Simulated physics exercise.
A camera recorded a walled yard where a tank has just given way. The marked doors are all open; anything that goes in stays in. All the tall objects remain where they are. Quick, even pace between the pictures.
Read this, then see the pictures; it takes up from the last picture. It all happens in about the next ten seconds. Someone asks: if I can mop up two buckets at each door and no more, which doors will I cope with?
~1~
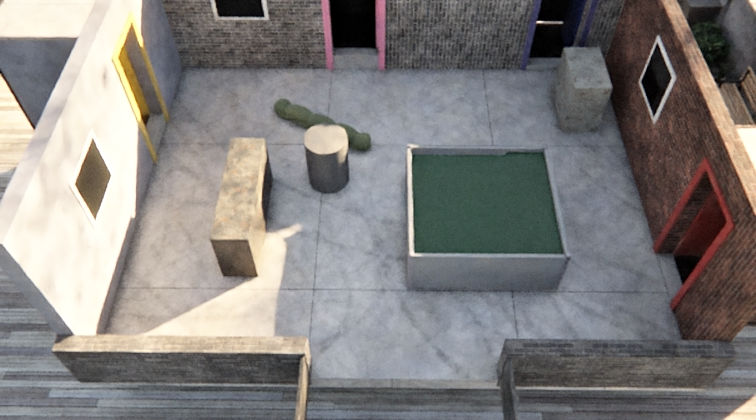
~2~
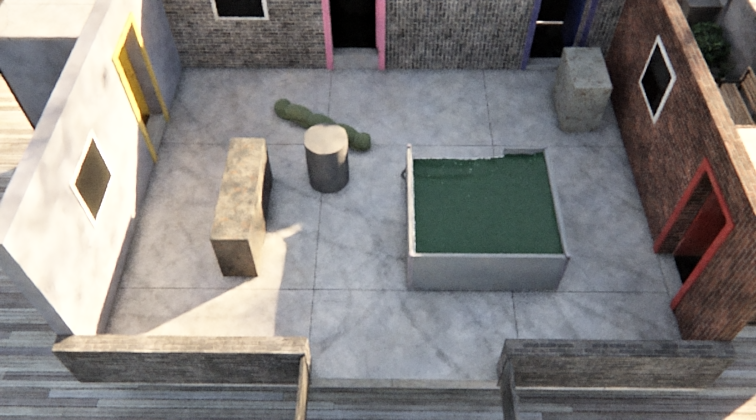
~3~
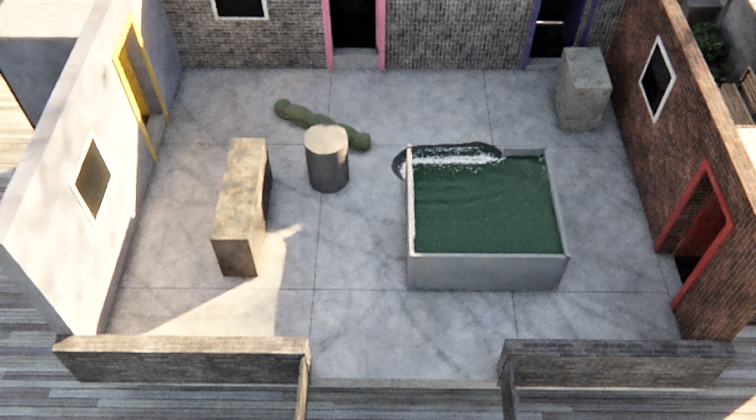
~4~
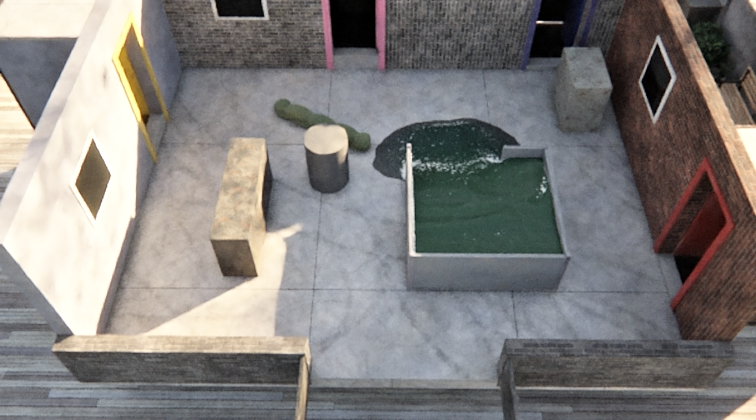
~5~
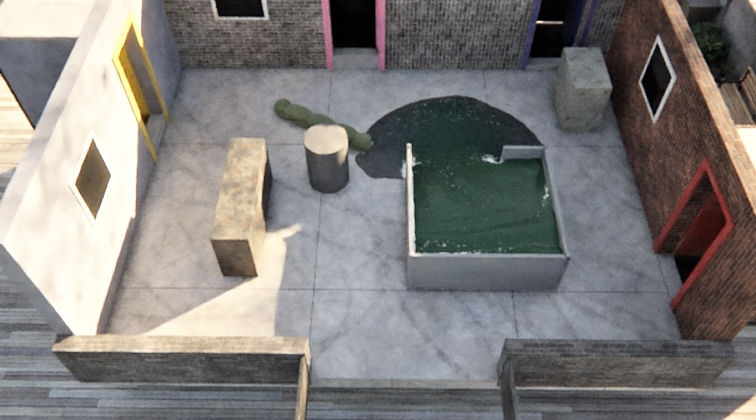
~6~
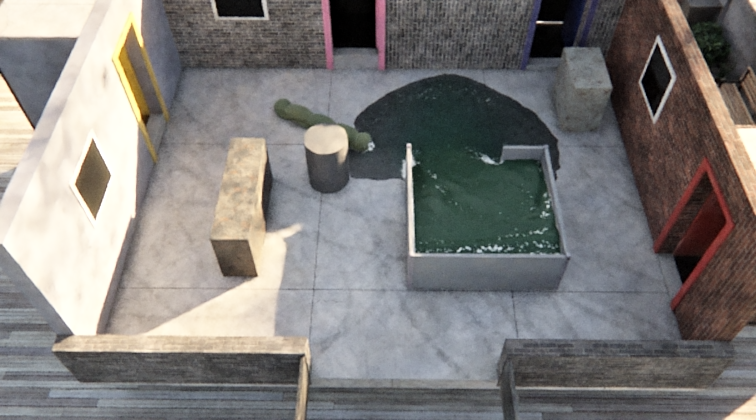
The blue door: Too much for you; the red door: Too much for you; the pink door: You will cope; the yellow door: You will cope.
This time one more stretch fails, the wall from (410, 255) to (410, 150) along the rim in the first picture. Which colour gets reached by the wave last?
Last: The door marked red.
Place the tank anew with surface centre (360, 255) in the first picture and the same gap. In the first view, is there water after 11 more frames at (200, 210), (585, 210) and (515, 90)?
Well, in the order you listed them, they'd be unreached, unreached and reached by the flood.
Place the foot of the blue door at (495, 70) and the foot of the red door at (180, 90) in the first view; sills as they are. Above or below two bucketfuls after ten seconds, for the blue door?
As it turns out, blue runs over.
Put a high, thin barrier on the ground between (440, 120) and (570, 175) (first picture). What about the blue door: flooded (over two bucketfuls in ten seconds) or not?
Blue falls short.
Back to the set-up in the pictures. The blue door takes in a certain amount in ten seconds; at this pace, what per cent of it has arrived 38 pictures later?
I make it 90 per cent.
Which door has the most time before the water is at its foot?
That would be the red-painted one.
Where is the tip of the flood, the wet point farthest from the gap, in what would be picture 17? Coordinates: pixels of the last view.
My estimate: Roughly (218, 72).
A moment on, water covers 25 % of the floor; the blue door wet at the sill, nothing in, the red door not reached, the pink door wet at the sill, nothing in, the yellow door not reached.
Next, water covers 30 % of the floor; the blue door under two buckets in, the red door not reached, the pink door wet at the sill, nothing in, the yellow door not reached.
Then, water covers 45 % of the floor; the blue door over two buckets in, the red door not reached, the pink door wet at the sill, nothing in, the yellow door wet at the sill, nothing in.
Later, water covers 75 % of the floor; the blue door far over two buckets in, the red door wet at the sill, nothing in, the pink door wet at the sill, nothing in, the yellow door wet at the sill, nothing in.
In the end, water covers 95 % of the floor; the blue door far over two buckets in, the red door over two buckets in, the pink door wet at the sill, nothing in, the yellow door wet at the sill, nothing in.
